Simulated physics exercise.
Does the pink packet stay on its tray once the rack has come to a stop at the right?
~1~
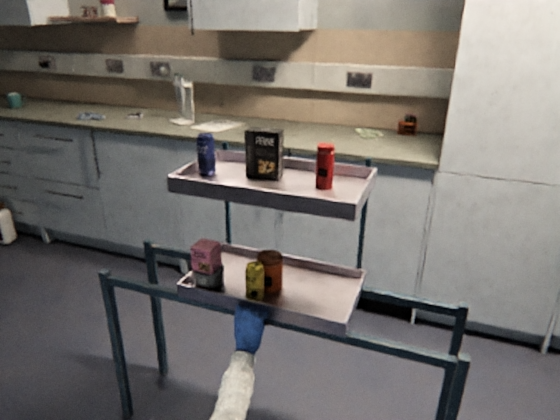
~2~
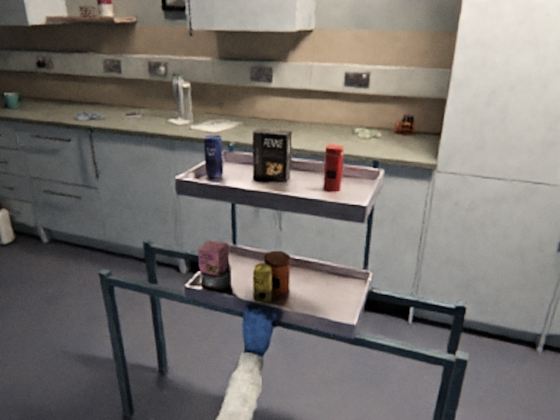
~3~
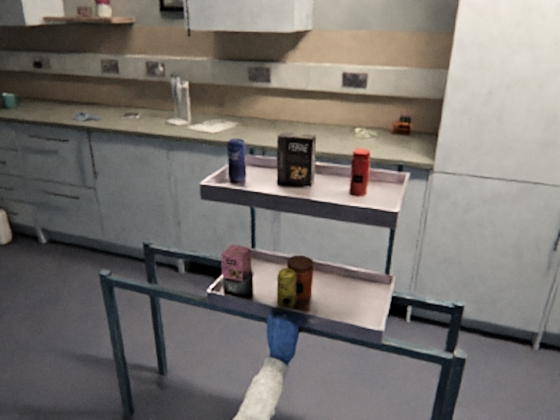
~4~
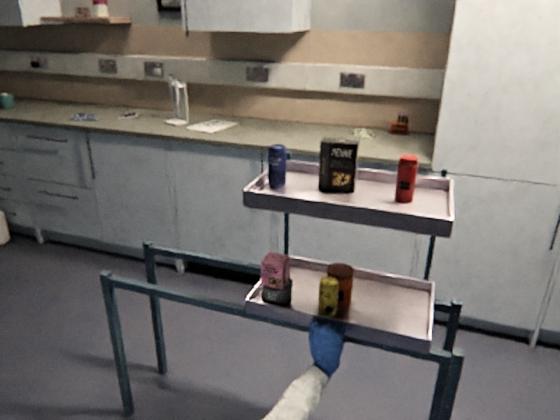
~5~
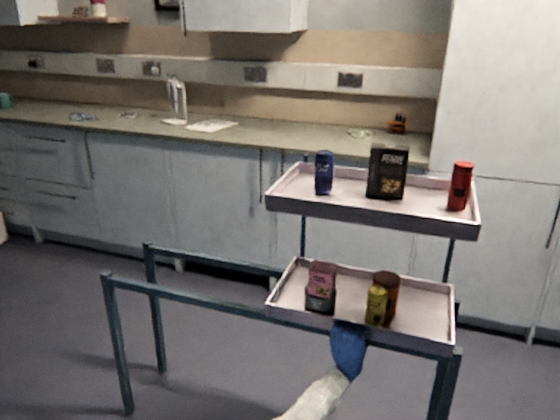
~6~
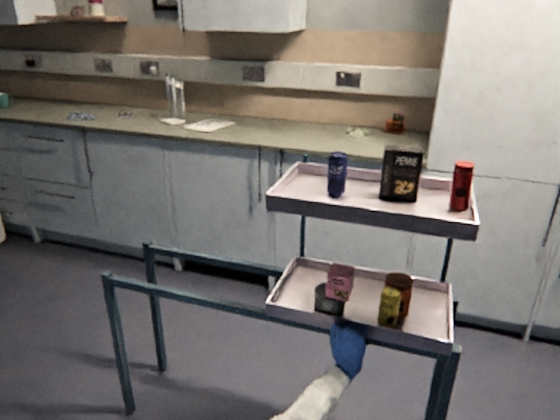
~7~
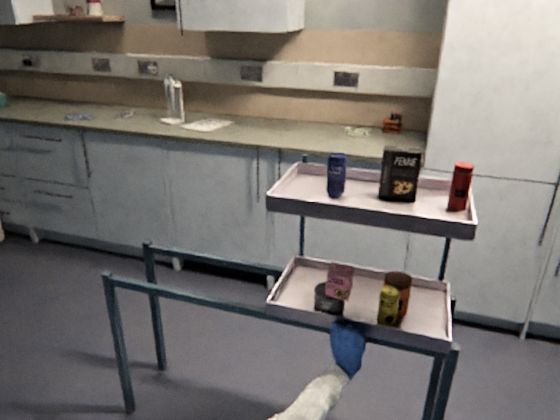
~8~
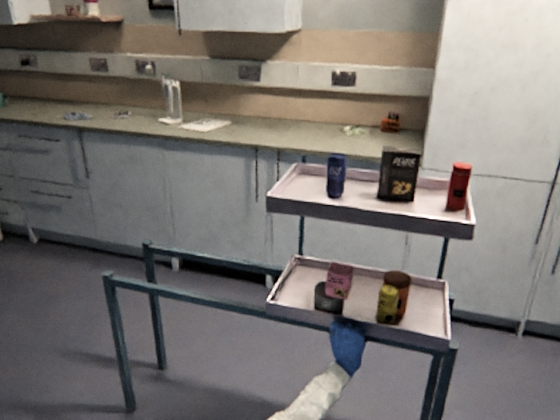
Yes, the pink packet stays on the lower tray. It shifts a little around the stop but is still on the tray at the end.
